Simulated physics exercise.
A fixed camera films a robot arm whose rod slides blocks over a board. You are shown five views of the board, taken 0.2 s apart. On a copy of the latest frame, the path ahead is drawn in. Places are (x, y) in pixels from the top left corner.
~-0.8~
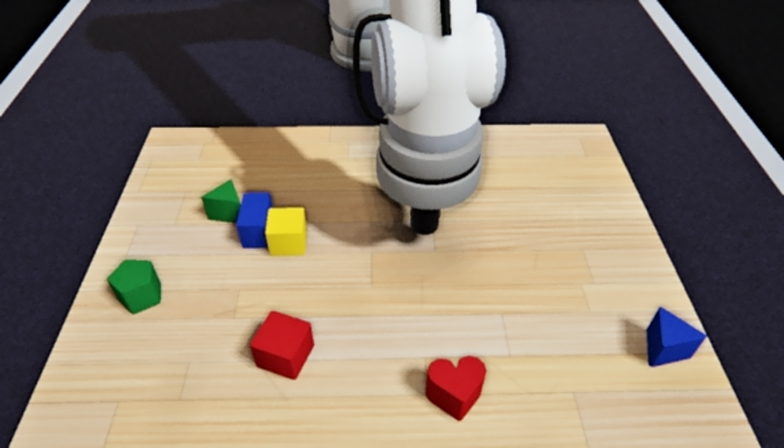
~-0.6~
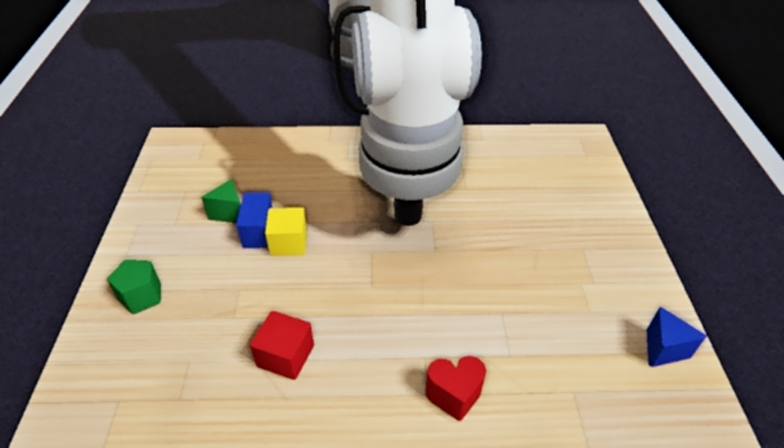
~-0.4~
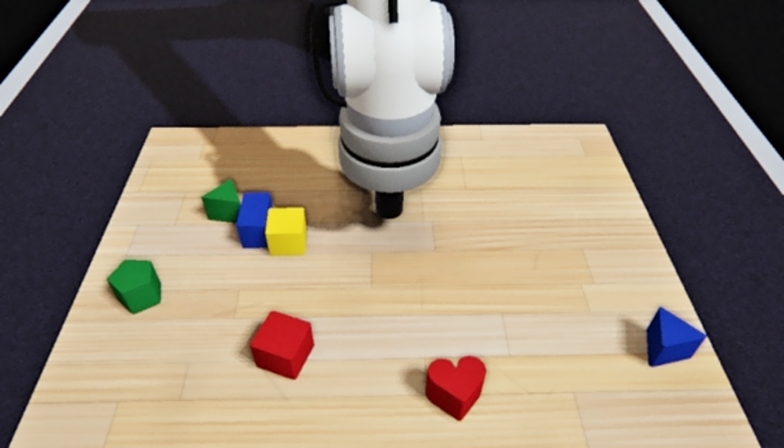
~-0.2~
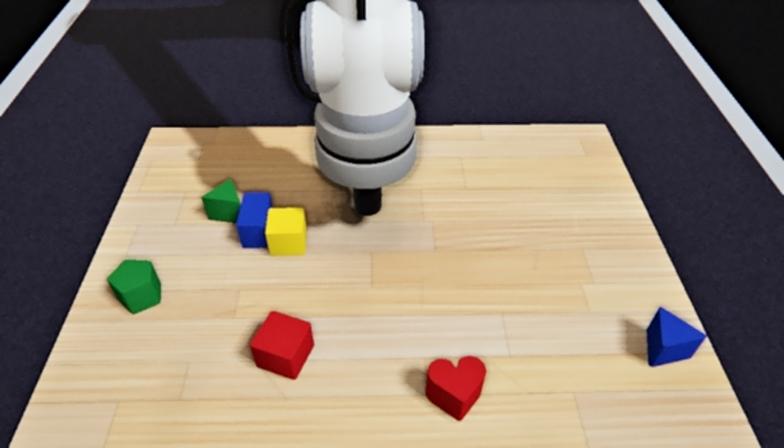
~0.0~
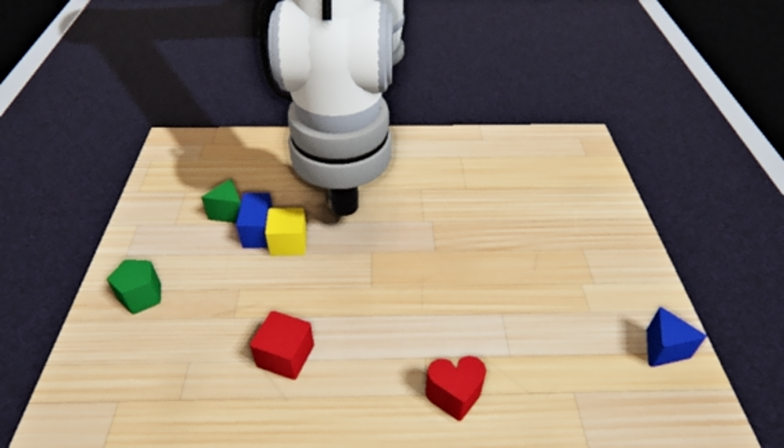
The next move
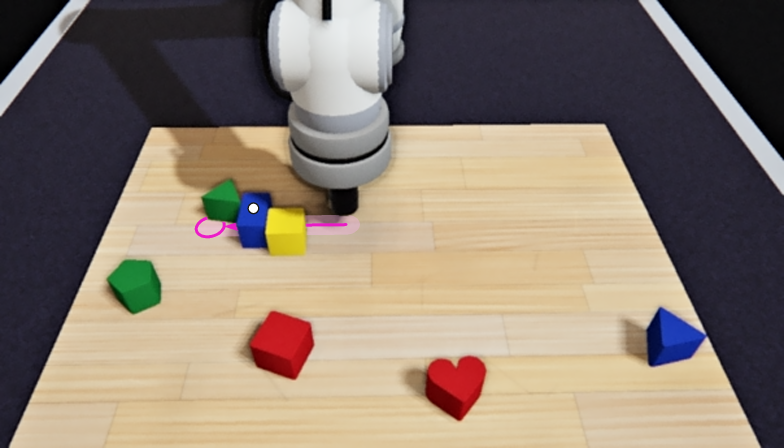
White robot arm with a black rod gliding left above a wooden board of coloured blocks, which all stay still.
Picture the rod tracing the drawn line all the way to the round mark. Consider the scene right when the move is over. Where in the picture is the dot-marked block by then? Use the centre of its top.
The middle of the upper face of the dot-marked block will lie at about (193, 223) in the picture.
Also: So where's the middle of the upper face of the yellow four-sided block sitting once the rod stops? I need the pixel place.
Around (259, 227).
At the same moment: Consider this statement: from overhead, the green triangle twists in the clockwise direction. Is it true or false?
True - the claim holds.
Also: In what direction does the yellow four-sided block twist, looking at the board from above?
The sense of turning is anti-clockwise.
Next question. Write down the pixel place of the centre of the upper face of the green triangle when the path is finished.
The point I'd pick in the picture is (192, 189).
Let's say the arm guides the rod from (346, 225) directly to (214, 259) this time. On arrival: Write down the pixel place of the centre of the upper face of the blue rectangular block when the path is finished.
I'd guess (218, 212).
The drawn path runs straight from (346, 225) to (210, 227); the dot is on the blue rectangular block.
On the path given first. One third of the way, rod (298, 208); blue rectangular block (242, 212), turned 25° clockwise; yellow four-sided block (273, 224), turned 25° anticlockwise.
Two thirds of the way, rod (251, 209); green triangle (208, 193), turned 65° clockwise; blue rectangular block (219, 218); yellow four-sided block (259, 227), turned 80° anticlockwise.
At the end, rod (205, 210); green triangle (192, 189), turned 90° clockwise; blue rectangular block (193, 224), turned 80° anticlockwise; yellow four-sided block (259, 227), turned 80° anticlockwise.
